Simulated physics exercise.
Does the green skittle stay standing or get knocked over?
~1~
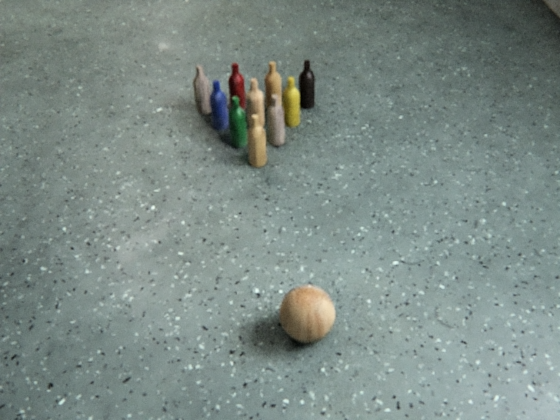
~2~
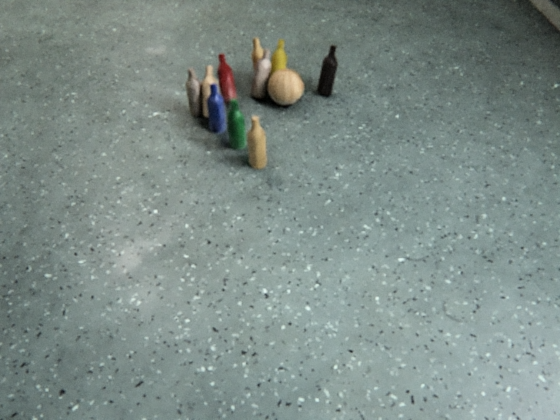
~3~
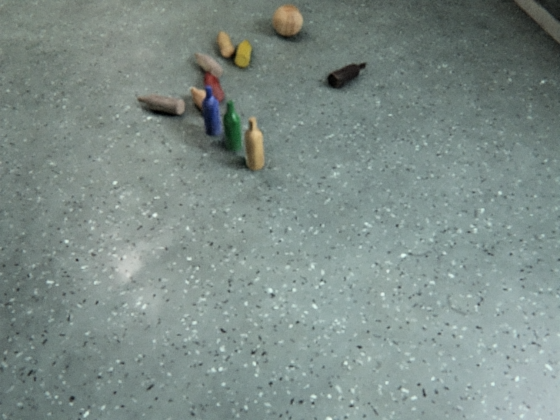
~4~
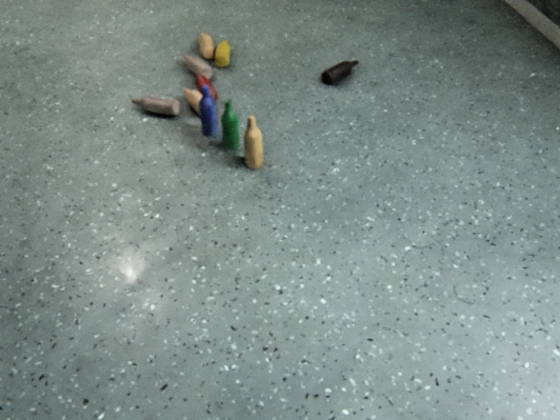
The green skittle stays standing, upright between the blue one and the plain wooden one at the front.
